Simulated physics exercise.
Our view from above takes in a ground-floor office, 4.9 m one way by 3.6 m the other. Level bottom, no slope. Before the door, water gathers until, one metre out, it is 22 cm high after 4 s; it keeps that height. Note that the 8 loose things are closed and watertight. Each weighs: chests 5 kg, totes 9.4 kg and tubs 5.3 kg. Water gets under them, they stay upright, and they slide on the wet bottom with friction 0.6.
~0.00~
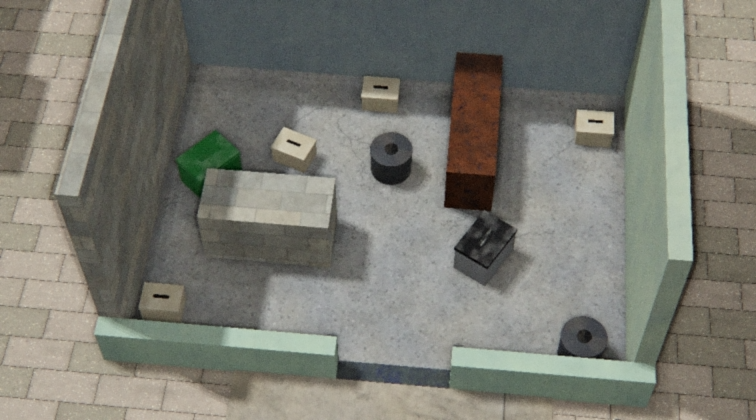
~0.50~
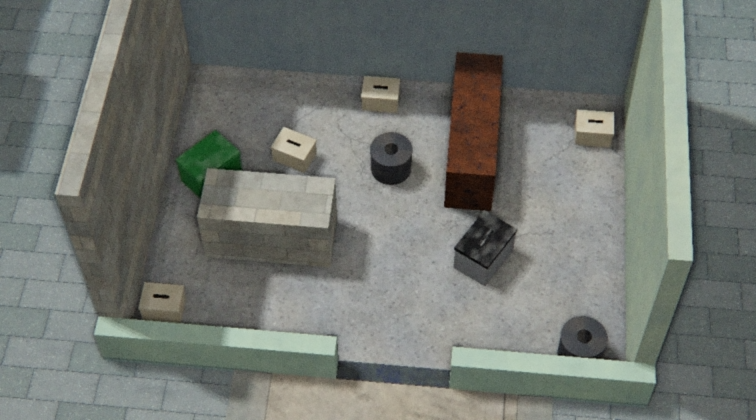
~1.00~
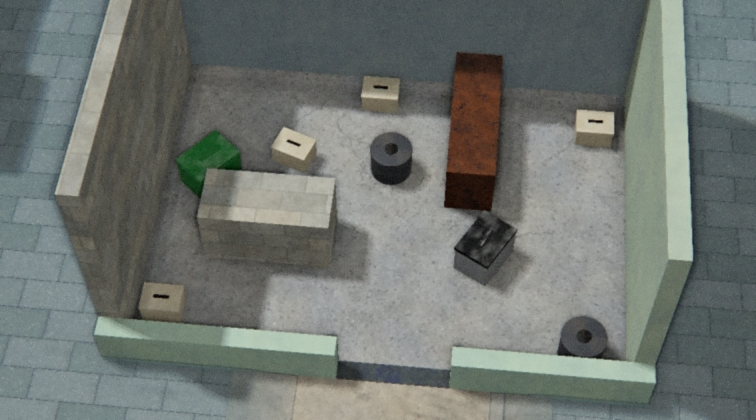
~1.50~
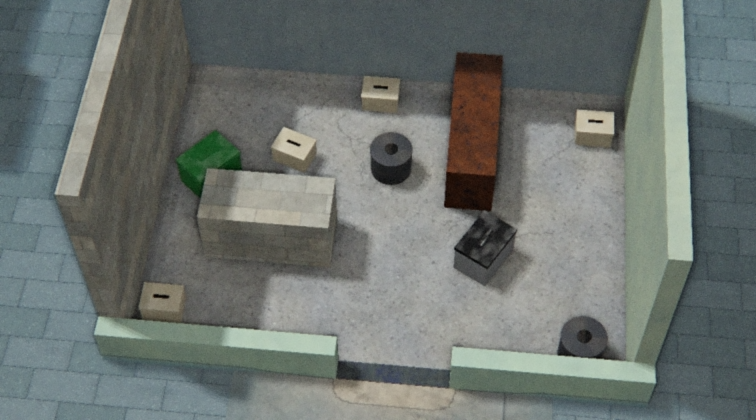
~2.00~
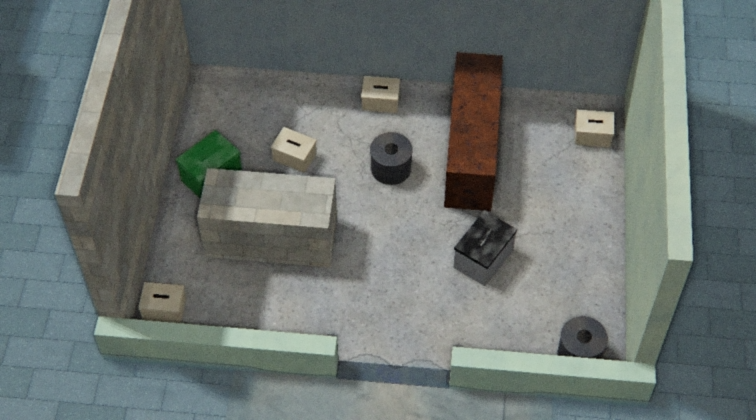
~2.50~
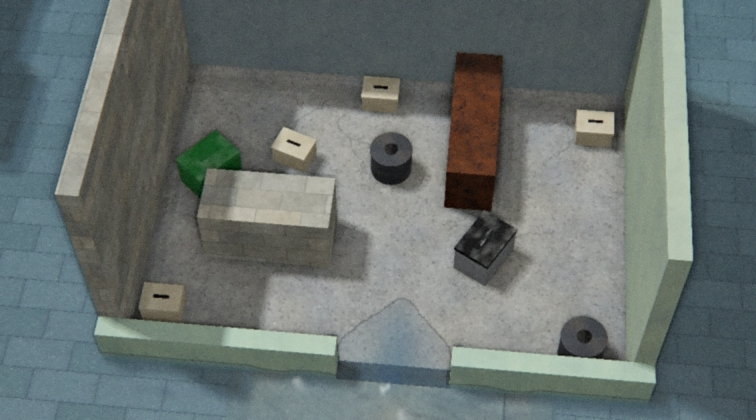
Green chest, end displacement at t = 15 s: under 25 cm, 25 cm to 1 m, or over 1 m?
It will likely make a small trip.
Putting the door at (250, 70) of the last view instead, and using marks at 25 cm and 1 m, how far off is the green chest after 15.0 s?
The green chest covers a long distance.
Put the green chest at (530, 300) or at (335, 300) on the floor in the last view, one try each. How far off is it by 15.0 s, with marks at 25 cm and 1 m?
First try it goes a bit, second try it goes a bit.
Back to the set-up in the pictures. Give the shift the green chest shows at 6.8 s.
Roughly 0 centimetres by that point.
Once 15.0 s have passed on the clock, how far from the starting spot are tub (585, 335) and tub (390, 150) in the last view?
60 cm, 200 cm.
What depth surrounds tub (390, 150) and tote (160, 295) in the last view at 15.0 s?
Roughly 9 and 11 cm.
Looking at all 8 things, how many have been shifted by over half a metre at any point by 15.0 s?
By my count, 7.
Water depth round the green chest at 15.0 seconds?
The depth there is around 12 cm.
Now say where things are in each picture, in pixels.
The first frame shows the green chest at (208, 155), on the bottom; 0.0 m2 under water; 0 of 8 have shifted.
The second frame shows the green chest at (208, 155) rests on the ground; water covers 0.0 m2; 0 of 8 have shifted.
The third frame shows the green chest at (208, 155) rests on the ground; 0.0 m2 under water; 0 of 8 have shifted.
The fourth frame shows the green chest at (208, 155) rests on the ground; water covers 0.0 m2; 0 of 8 have shifted.
The fifth frame shows the green chest at (208, 155) rests on the ground; water covers 0.0 m2; 0 of 8 have shifted.
The sixth frame shows the green chest at (208, 155) rests on the ground; water covers 0.5 m2; 0 of 8 have shifted.
After 3.5 s the green chest is near (208, 155), 0.0 m from its start, aground; 0 afloat.
After 6.8 s the green chest is near (208, 155), 0.0 m from its start, aground; 3 afloat.
After 11.0 s the green chest is near (312, 162), 1.1 m from its start, afloat; 7 afloat.
After 15.0 s the green chest is near (215, 99), 0.7 m from its start, afloat; 8 afloat.
